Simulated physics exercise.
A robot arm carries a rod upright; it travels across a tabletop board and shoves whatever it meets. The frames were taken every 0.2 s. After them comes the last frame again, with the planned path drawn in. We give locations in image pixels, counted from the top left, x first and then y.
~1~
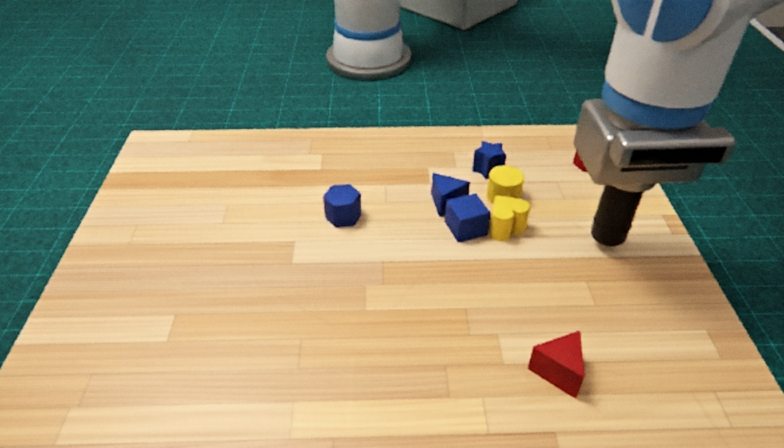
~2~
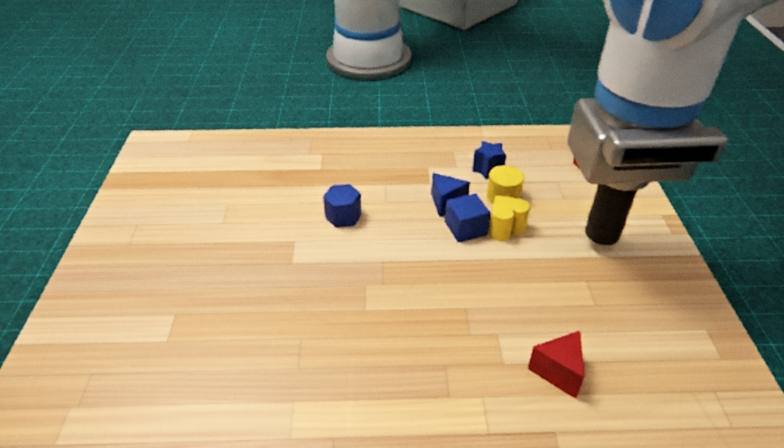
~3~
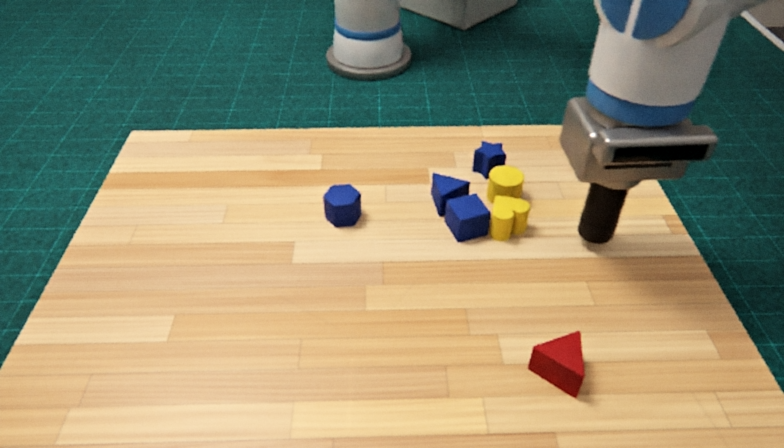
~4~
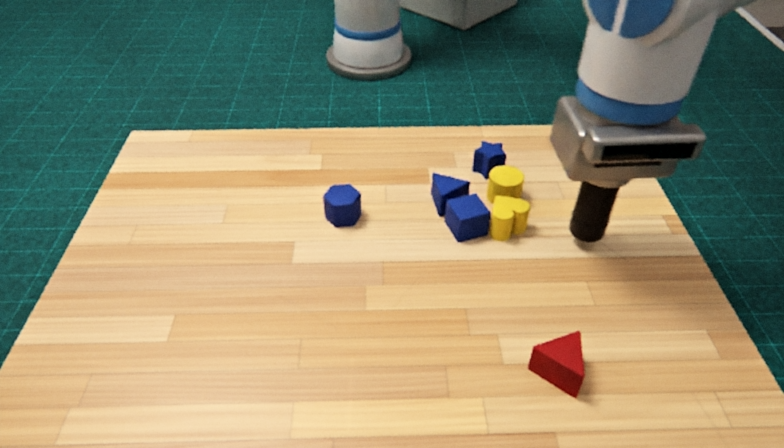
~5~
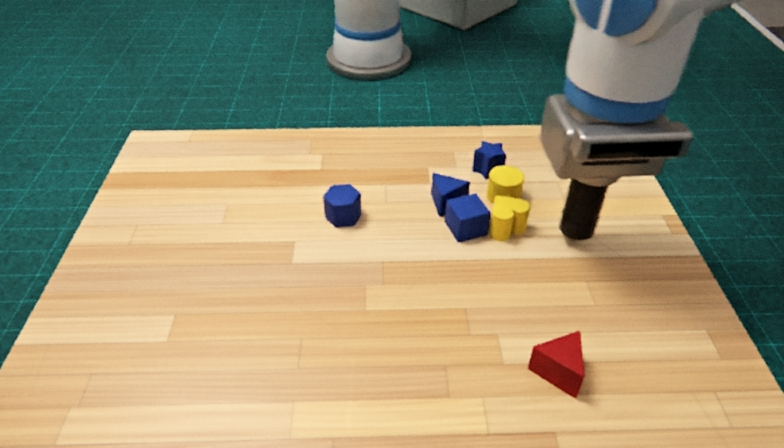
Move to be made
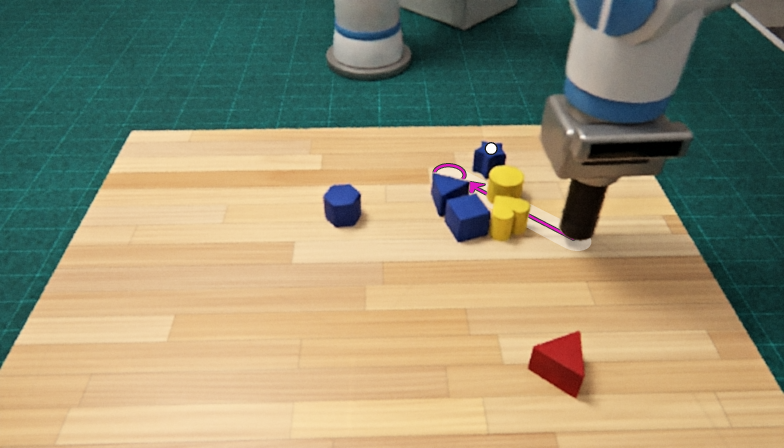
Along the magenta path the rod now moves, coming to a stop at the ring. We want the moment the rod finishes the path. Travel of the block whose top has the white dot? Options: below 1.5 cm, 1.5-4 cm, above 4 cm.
If I had to pick, the block whose top has the white dot travels from 1.5 to 4 cm here.
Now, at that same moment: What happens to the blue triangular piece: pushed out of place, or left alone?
The blue triangular piece does not move.
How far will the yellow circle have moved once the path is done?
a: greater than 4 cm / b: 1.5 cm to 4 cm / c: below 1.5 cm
a
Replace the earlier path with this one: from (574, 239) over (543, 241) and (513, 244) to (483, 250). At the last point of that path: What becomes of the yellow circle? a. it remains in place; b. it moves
My pick is a.
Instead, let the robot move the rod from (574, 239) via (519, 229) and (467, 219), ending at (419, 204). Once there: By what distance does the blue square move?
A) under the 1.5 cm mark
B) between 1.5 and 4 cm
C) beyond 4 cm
Answer: C.
The drawn path runs from (574, 239) directly to (449, 174); the dot is on the blue star-shaped block.
On the path given first. One third of the way, rod at (530, 206); yellow heart at (502, 205), turned 20° anticlockwise.
Two thirds of the way, rod at (488, 185); blue square at (465, 207); blue star-shaped block at (485, 141), turned 55° clockwise; yellow circle at (472, 154); yellow heart at (497, 204), turned 30° anticlockwise.
At the end, rod at (450, 166); blue triangular piece not moved; blue square at (465, 207); blue star-shaped block at (483, 136), turned 95° clockwise; yellow circle at (451, 135); yellow heart at (497, 204), turned 30° anticlockwise.
